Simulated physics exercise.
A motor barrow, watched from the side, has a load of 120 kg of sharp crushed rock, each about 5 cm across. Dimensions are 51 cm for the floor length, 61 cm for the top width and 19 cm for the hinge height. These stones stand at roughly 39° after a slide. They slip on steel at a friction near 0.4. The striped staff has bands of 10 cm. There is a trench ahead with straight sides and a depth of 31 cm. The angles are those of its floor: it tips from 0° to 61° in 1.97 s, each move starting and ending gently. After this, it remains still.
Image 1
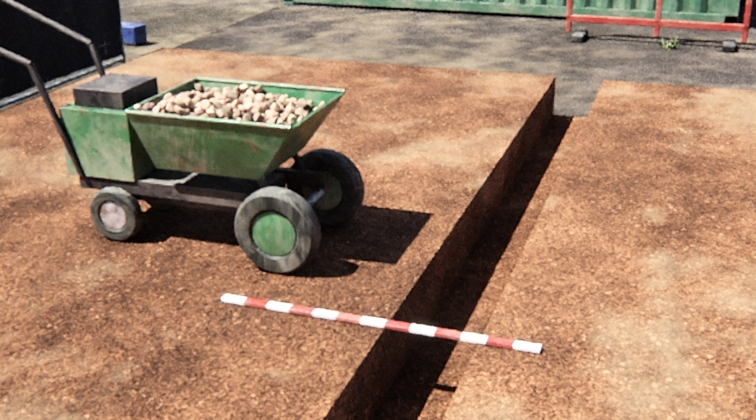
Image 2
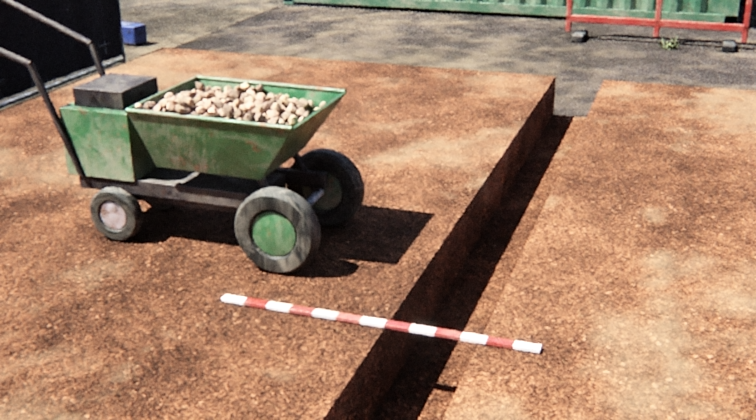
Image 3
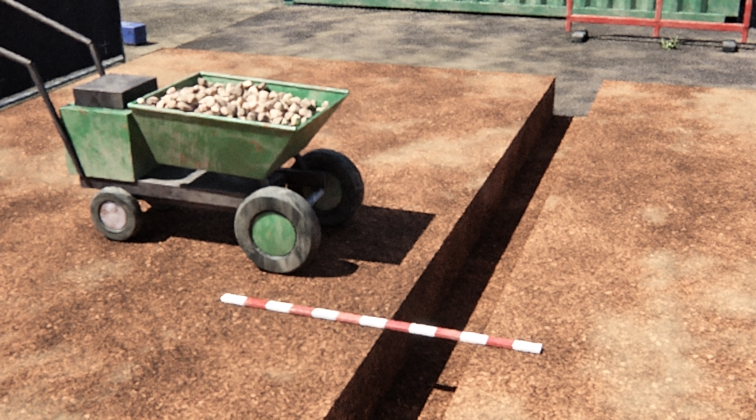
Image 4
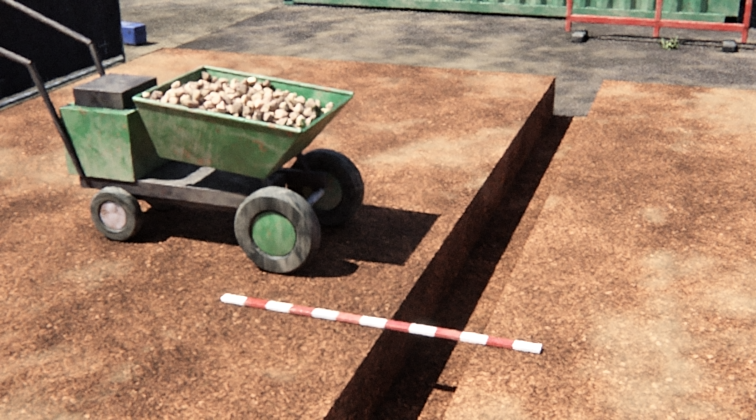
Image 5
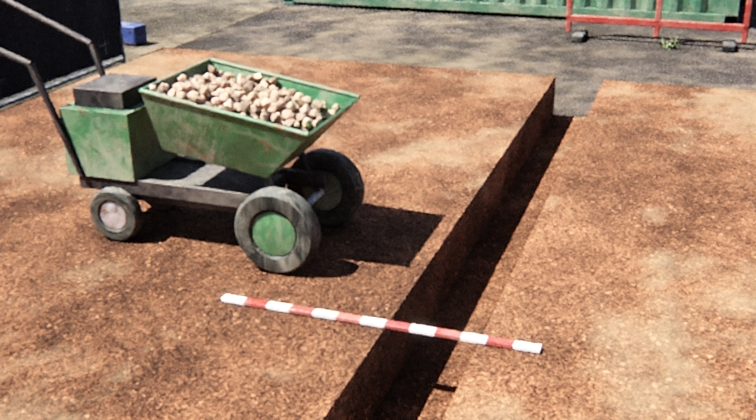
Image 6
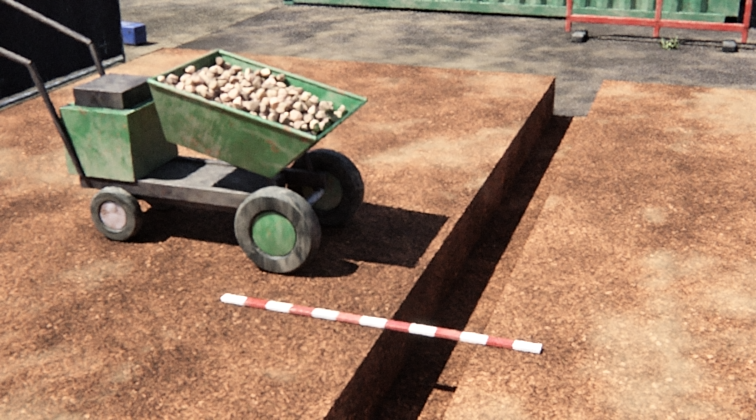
A green motor barrow loaded with pale stones standing beside a straight trench, its skip slowly tilting forward to the right.
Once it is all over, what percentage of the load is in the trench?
Roughly 34 percent of the load is in the trench.
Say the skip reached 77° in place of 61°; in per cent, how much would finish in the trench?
Roughly 95 percent.
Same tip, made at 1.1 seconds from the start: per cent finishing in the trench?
Roughly 40% would finish there.
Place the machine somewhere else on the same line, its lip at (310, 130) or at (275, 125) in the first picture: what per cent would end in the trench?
40 %, then 20 %.
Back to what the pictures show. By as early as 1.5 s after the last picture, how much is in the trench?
Some 5 per cent of the load by that point.
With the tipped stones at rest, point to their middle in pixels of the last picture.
The middle should be near (458, 322).
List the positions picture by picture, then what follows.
In the first picture, lip at (291, 128), floor tilted 0°, highest stones at (240, 99).
In the second picture, the skip is at 1°, its lip at (292, 129); the top of the load is at (237, 98).
In the third picture, lip at (296, 130), floor tilted 2°, highest stones at (221, 91).
In the fourth picture, lip at (301, 132), floor tilted 5°, highest stones at (218, 86).
In the fifth picture, the skip is at 9°, its lip at (308, 135); the top of the load is at (212, 81).
In the sixth picture, the skip is at 14°, its lip at (316, 139); the top of the load is at (218, 72).
Then, 0.9 s after the last picture the floor is at 52°, 100 % in the skip; the foremost stones are at (374, 173).
Then, 1.5 s after the last picture the floor is at 61°, 87 % in the skip, 5 % short of the trench, 7 % in the trench; the foremost stones are at (476, 341).
Then, 1.8 s after the last picture the floor is at 61°, 75 % in the skip, 7 % short of the trench, 18 % in the trench; the foremost stones are at (501, 335).
Then, 3.8 s after the last picture the floor is at 61°, 58 % in the skip, 8 % short of the trench, 34 % in the trench; the foremost stones are at (501, 335).
